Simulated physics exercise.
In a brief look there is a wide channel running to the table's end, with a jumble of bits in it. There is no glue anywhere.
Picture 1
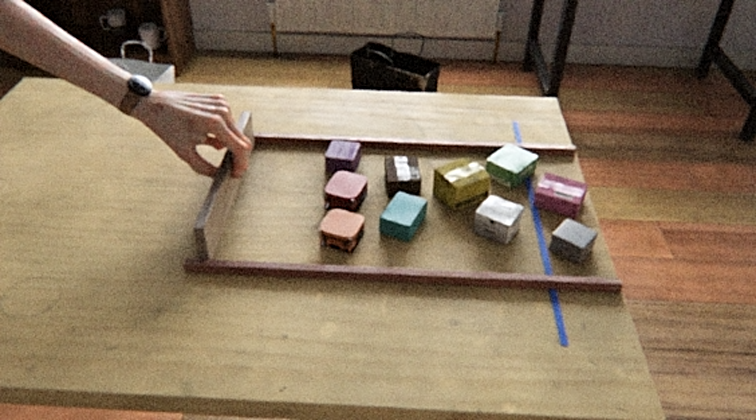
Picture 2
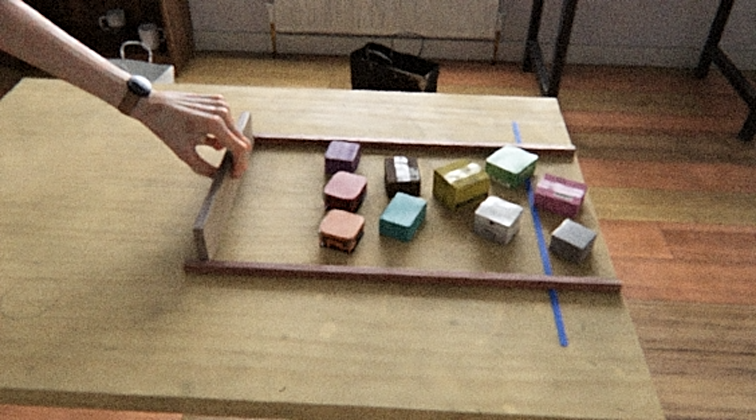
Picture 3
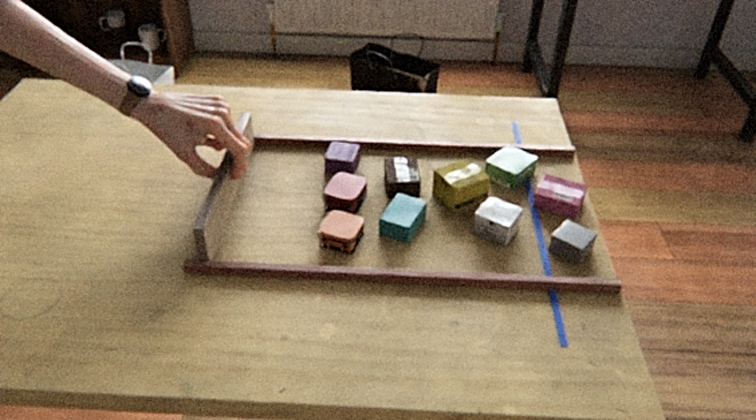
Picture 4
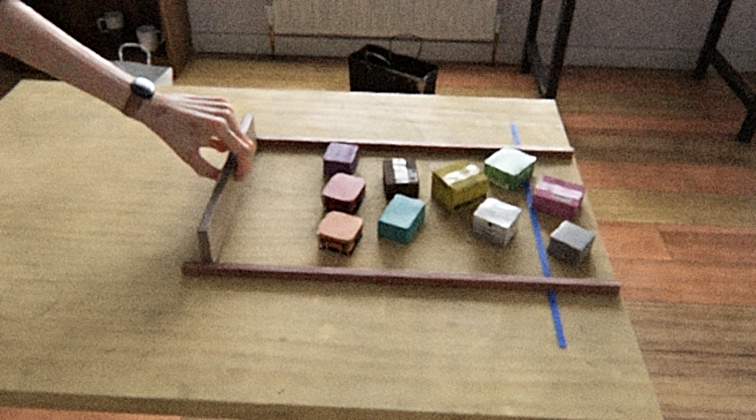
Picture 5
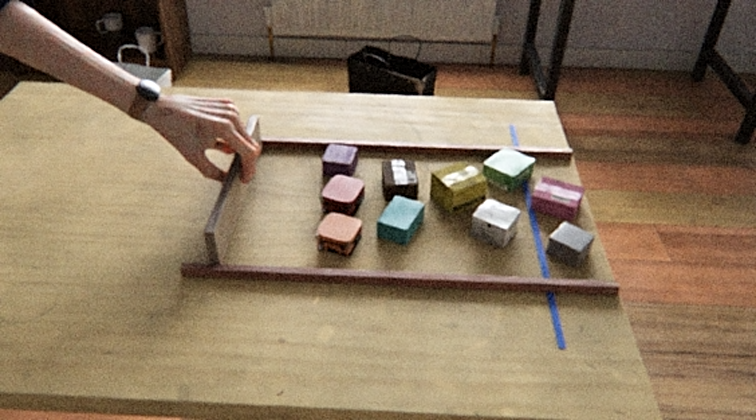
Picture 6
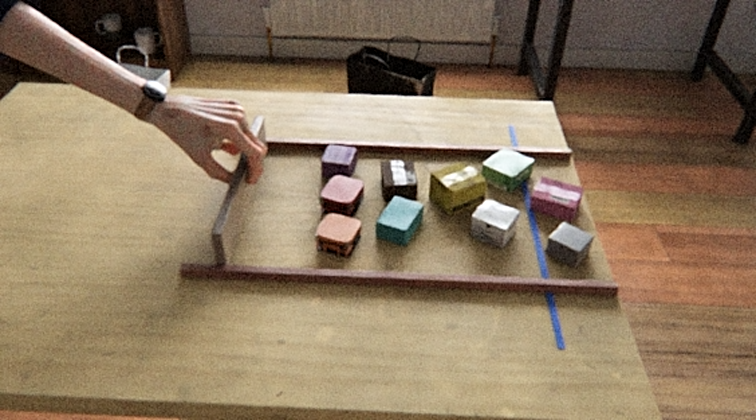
A hand with a dark watch holds an upright board across the left end of a wide channel on a wooden table, seen from above at an angle in a room with floorboards. Purple, pink and orange blocks sit nearest it, then black, turquoise, yellow, white and green ones, with pink and grey by blue tape at right. The hand slides the board slightly right, the blocks staying put, the view barely shifting.
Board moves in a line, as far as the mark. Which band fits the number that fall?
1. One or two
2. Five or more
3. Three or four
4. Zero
3, three or four.
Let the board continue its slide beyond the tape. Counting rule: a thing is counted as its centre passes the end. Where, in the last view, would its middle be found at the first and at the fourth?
First around (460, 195), then around (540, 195).
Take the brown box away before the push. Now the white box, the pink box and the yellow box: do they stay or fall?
White box: Over the edge. Pink box: Over the edge. Yellow box: Still there.
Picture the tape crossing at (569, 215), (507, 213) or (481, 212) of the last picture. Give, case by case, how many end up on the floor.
Try by try, 7, 2 and 1.
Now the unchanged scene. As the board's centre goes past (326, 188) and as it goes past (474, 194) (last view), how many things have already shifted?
Tally: First 3; then 10.
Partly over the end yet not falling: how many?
Answer: 4.
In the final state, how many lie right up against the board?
Contact count: 3.
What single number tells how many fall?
It comes to 3.
Soon after, none off yet; pink box at rest near (556, 198); grey block at rest near (569, 245); green box at rest near (507, 170).
Then, none off yet; pink box at rest near (556, 198); grey block at rest near (569, 245); green box at rest near (509, 169).
Further on, one off so far; pink box falling near (605, 262); grey block moved a little near (584, 251); green box moved about its own width near (535, 163).
At rest, the number that fall off is three or four; fallen, yellow box, white box and pink box.
